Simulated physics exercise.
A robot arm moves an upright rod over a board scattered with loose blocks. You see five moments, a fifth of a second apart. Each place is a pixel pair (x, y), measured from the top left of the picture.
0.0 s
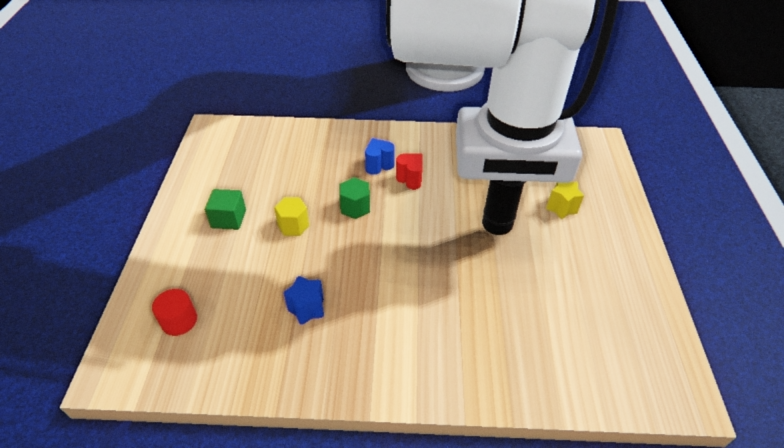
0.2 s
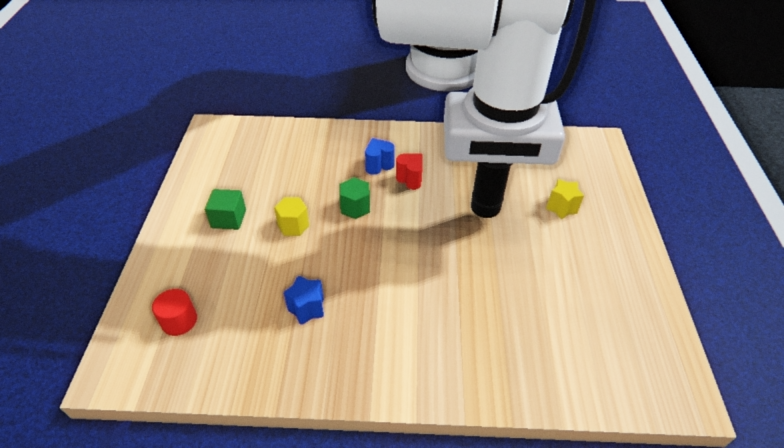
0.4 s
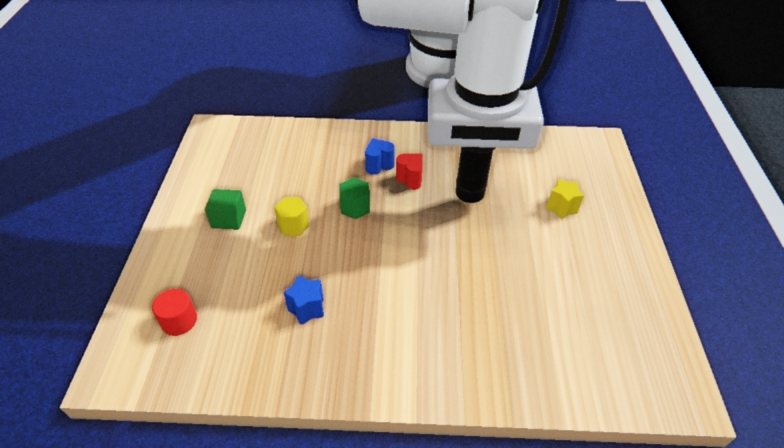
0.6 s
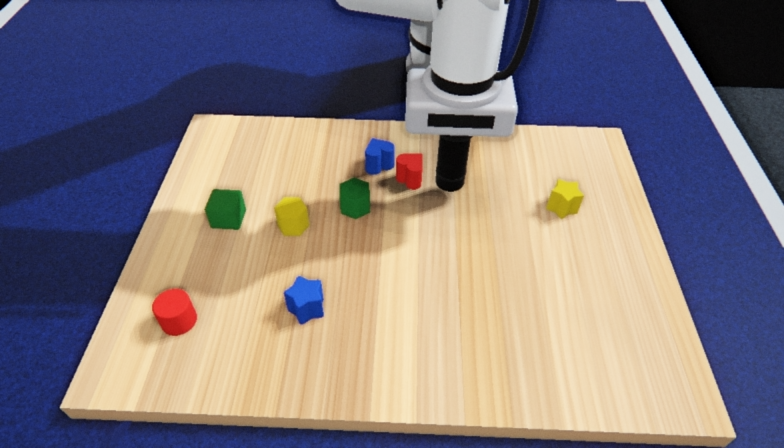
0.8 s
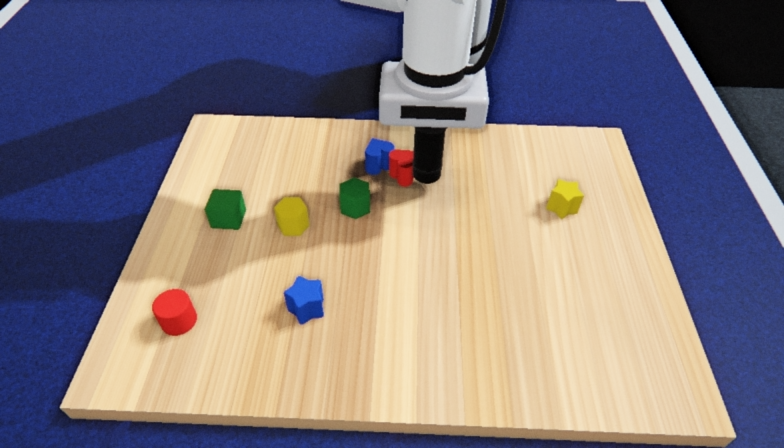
A white robot arm holding an upright black rod reaches over a pale wooden board on a blue surface, seen from above at an angle by a still camera. Green, yellow, blue and red blocks sit across the left and middle, with a yellow star at right. The rod glides left and slightly away, then nudges the red heart block left toward the blue one.
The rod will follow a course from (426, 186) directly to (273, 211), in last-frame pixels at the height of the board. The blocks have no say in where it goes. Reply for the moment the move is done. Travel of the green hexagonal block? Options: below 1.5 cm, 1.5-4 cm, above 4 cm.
It gets moved over 4 cm.
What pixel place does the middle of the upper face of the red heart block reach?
The middle of the upper face of the red heart block will lie at about (387, 155) in the picture.
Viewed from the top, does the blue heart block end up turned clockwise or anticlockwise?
From above, the turn goes anticlockwise.
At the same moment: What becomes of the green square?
That block stands still.
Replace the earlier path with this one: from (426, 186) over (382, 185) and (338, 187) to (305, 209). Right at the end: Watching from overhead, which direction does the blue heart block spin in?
Watching from overhead, you'd notice the blue heart block rotating counter-clockwise.
The first path, step by step. One third of the way, rod (375, 184); green hexagonal block (350, 190); blue heart block (377, 143), turned 20° anticlockwise; red heart block (387, 155), turned 75° clockwise.
Two thirds of the way, rod (324, 192); yellow hexagonal block (286, 208), turned 15° clockwise; green hexagonal block (318, 205), turned 85° anticlockwise; blue heart block (377, 143), turned 20° anticlockwise; red heart block (387, 155), turned 75° clockwise.
At the end, rod (271, 200); green square still; yellow hexagonal block (278, 212); green hexagonal block (316, 207), turned 95° anticlockwise; blue heart block (377, 143), turned 20° anticlockwise; red heart block (387, 155), turned 75° clockwise.
